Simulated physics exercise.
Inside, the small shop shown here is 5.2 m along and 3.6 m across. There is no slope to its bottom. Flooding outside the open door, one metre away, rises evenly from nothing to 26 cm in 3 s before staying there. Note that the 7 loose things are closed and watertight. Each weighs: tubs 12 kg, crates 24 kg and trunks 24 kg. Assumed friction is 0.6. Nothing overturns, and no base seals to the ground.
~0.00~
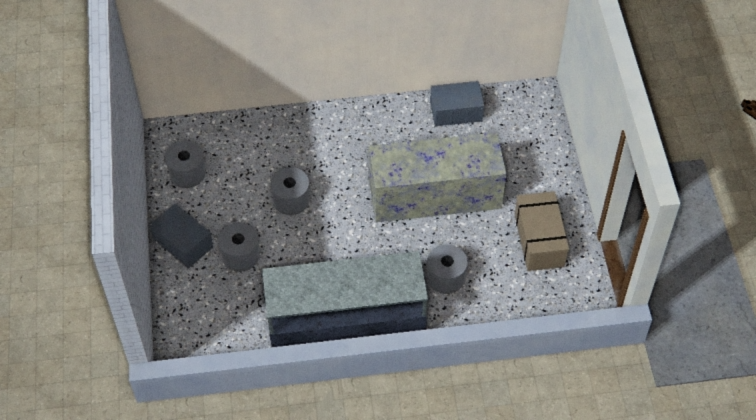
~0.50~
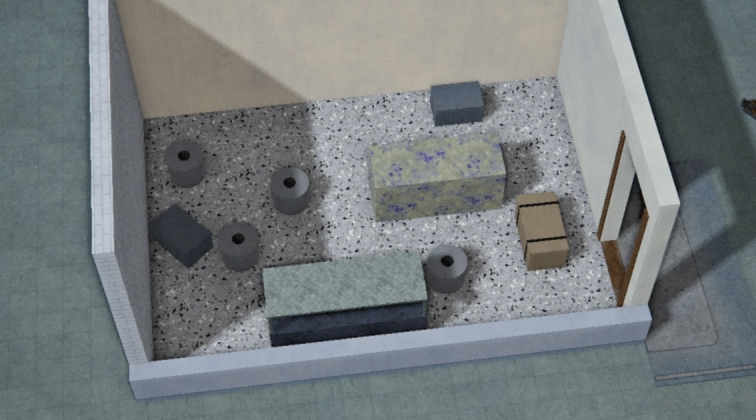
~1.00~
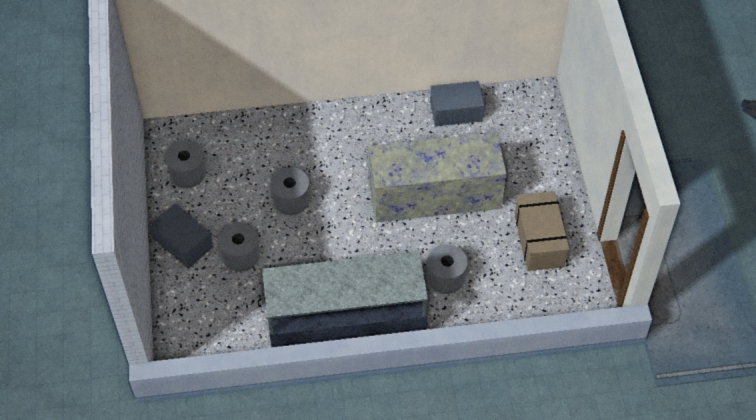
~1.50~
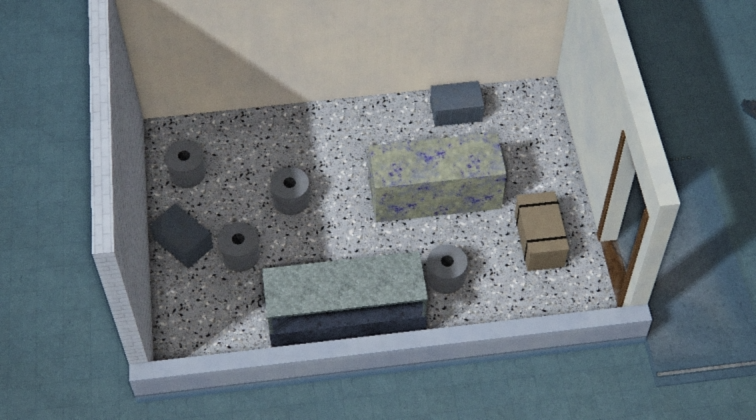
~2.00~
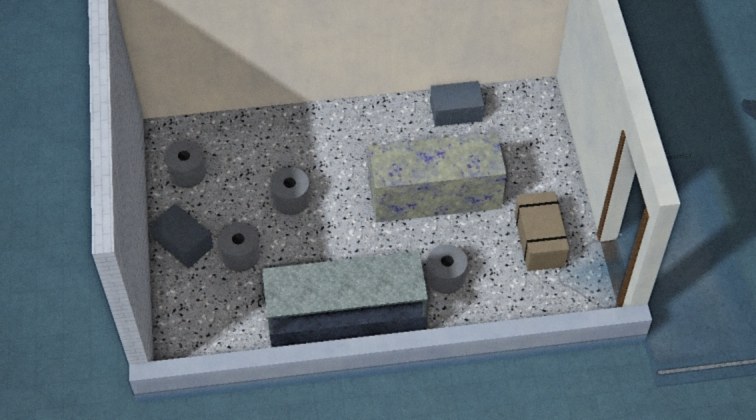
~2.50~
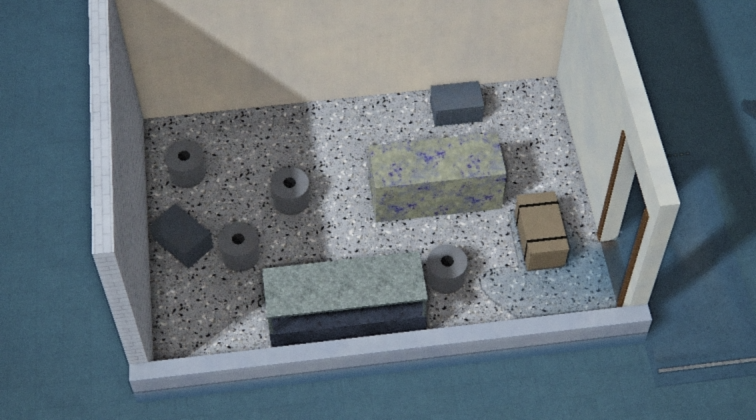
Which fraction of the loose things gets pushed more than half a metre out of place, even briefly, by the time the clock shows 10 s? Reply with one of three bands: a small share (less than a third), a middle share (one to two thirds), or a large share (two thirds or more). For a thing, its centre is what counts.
A middle share, one to two thirds.
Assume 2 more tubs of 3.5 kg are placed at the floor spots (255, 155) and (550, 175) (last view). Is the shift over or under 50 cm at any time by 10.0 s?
Order as asked - inside the cutoff and beyond the cutoff.
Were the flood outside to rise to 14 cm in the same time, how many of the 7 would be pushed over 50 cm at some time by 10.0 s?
0.
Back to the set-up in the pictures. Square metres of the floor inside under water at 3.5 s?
The covered patch comes to about 3.5 m2.
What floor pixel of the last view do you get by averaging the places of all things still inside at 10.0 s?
Roughly at (254, 201).
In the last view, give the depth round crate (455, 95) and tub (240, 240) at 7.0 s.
About 2 and 5 cm.
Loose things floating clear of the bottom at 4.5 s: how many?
Total: 0.
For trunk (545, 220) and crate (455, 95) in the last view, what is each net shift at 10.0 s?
They've ended up 350 cm and 0 cm away, in that order.
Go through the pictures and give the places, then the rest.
A tub at (238, 239), on the bottom; a tub at (290, 183) rests on the ground; 0.0 m2 under water; 0 of 7 have shifted, in the first frame.
A tub at (238, 239), on the bottom; a tub at (290, 183), on the bottom; water covers 0.0 m2; 0 of 7 have shifted, in the second frame.
A tub at (238, 239), on the bottom; a tub at (290, 183) rests on the ground; water covers 0.0 m2; 0 of 7 have shifted, in the third frame.
A tub at (238, 239) rests on the ground; a tub at (290, 183), on the bottom; water covers 0.0 m2; 0 of 7 have shifted, in the fourth frame.
A tub at (238, 239) rests on the ground; a tub at (290, 183), on the bottom; water covers 0.3 m2; 0 of 7 have shifted, in the fifth frame.
A tub at (238, 239), on the bottom; a tub at (290, 183) rests on the ground; 1.1 m2 under water; 0 of 7 have shifted, in the sixth frame.
After 3.5 s 0 of 7 are over 50 cm from their spots; 0 afloat.
After 4.5 s 1 of 7 are over 50 cm from their spots; 0 afloat.
After 7.0 s 2 of 7 are over 50 cm from their spots; 1 afloat.
After 10.0 s 3 of 7 are over 50 cm from their spots, and 3 have been at some point; 3 afloat.
